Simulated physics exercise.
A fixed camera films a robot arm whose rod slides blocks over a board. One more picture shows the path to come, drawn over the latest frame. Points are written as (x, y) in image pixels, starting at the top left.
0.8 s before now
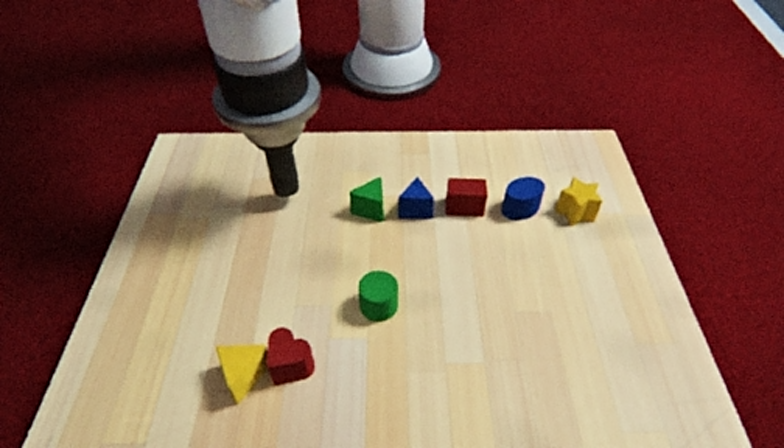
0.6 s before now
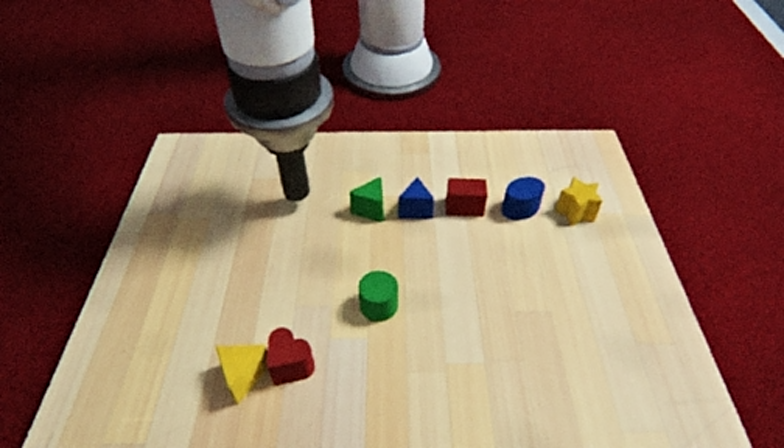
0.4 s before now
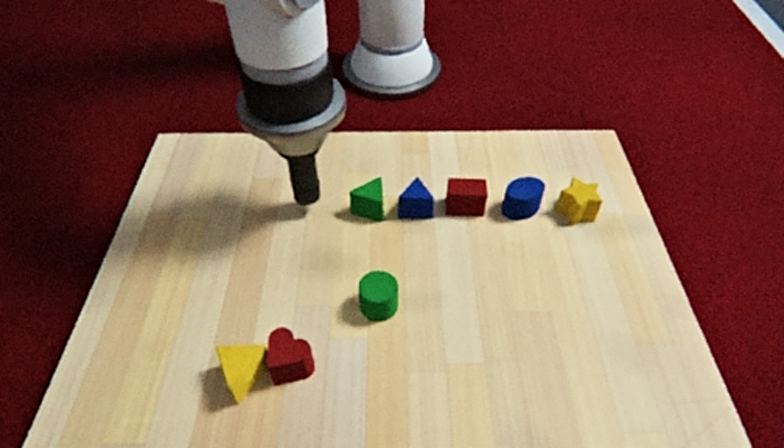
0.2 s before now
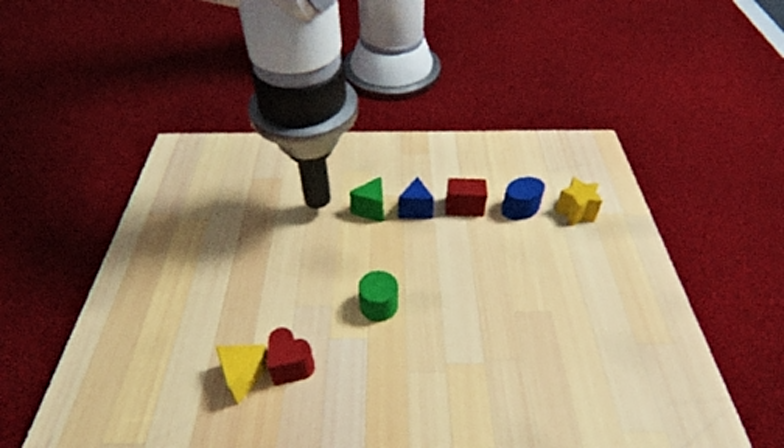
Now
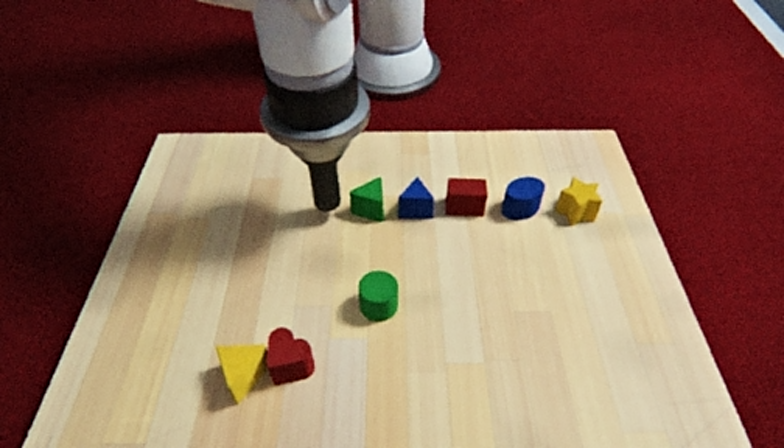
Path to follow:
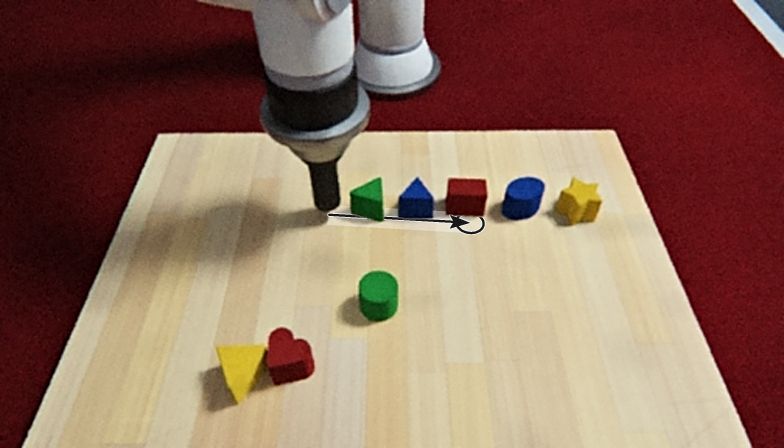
A robot arm's dark rod moves slightly right beside a row of small colored blocks.
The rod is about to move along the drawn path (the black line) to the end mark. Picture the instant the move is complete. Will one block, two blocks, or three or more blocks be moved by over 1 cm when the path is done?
Three or more blocks.
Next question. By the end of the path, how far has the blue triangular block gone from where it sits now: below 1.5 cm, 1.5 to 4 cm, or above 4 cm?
My answer is that it shifts over 4 cm.
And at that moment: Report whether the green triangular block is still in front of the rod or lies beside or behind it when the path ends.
The rod will have lost it.
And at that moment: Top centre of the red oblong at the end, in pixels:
It will end up at (498, 181).
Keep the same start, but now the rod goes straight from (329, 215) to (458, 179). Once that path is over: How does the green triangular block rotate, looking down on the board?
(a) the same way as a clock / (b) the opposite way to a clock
Option a.
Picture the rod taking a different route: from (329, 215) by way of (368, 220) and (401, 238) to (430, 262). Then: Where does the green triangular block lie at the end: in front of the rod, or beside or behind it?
Beside or behind, I predict.
Path on the board, from (329, 215) directly to (470, 223).
The first path, step by step. One third of the way, rod (376, 206); green triangular block (404, 187), turned 15° clockwise; blue triangular block (426, 190), turned 25° anticlockwise.
Two thirds of the way, rod (423, 208); green triangular block (418, 177); blue triangular block (456, 192); red oblong (483, 184), turned 30° anticlockwise.
At the end, rod (472, 211); green triangular block (418, 177); blue triangular block (500, 203), turned 45° anticlockwise; red oblong (498, 181), turned 75° anticlockwise; blue elliptical block (530, 187).
